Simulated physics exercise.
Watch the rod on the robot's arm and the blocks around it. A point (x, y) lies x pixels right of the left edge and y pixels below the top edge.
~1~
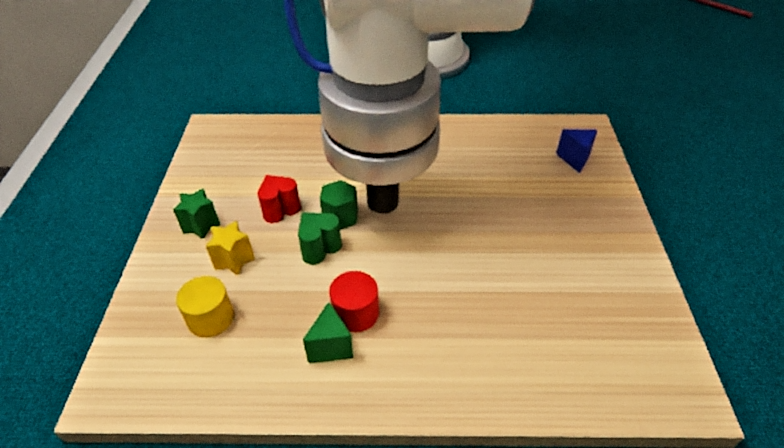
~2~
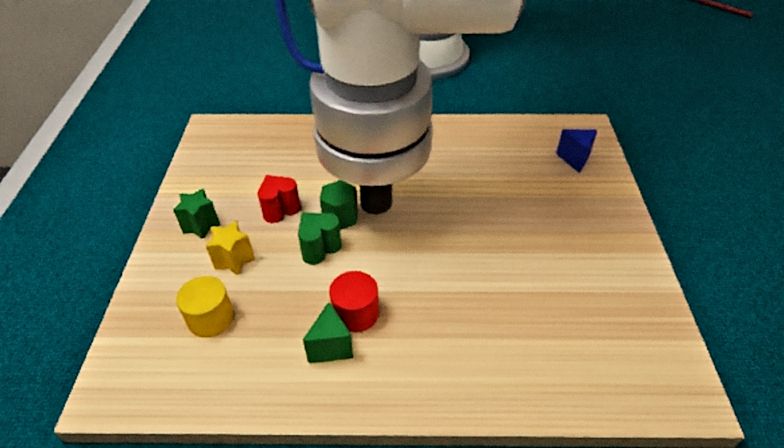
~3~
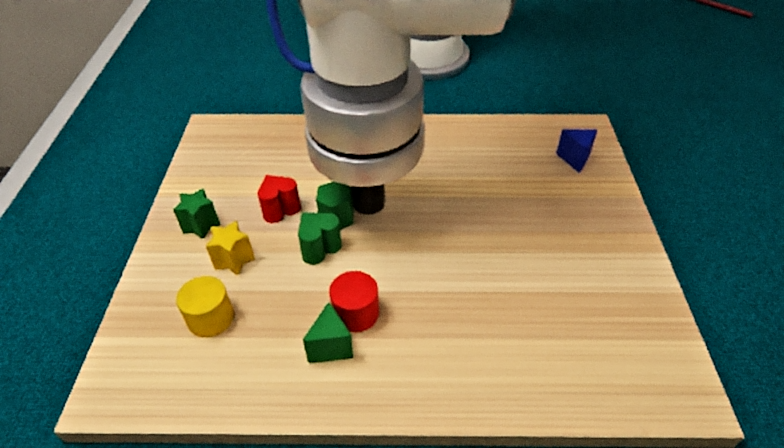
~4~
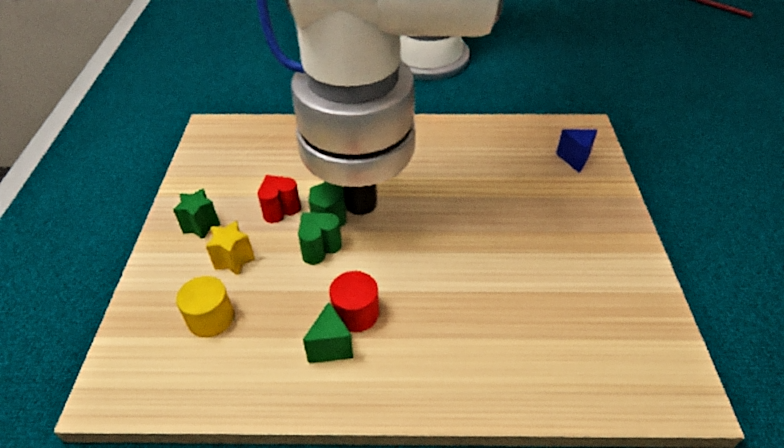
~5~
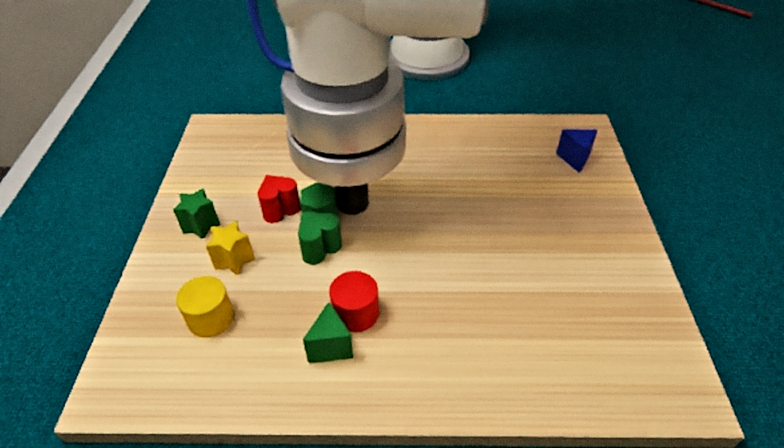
In this clip, a robot arm's dark rod moves left over a wooden board of coloured blocks, then pushes the green hexagonal block a short way left, toward the red heart block, while the other blocks stay still.
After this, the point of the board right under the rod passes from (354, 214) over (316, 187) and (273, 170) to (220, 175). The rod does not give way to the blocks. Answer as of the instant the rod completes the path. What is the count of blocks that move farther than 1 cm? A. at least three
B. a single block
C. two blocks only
My pick is B.
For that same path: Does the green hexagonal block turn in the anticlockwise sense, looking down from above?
My answer is yes.
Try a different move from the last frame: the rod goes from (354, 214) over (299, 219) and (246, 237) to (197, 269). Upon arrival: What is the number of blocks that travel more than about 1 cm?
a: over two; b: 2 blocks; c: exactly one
Choice a: Over two.
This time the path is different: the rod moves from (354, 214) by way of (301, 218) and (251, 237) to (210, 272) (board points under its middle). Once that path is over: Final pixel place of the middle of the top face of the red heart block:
It should be at about (246, 181).
On the path given first. One third of the way, rod at (314, 176); red heart block at (271, 186); green hexagonal block at (305, 193), turned 35° anticlockwise.
Two thirds of the way, rod at (270, 160); red heart block at (271, 186); green hexagonal block at (305, 193), turned 35° anticlockwise.
At the end, rod at (217, 165); red heart block at (271, 186); green heart block not moved; green hexagonal block at (305, 193), turned 35° anticlockwise.
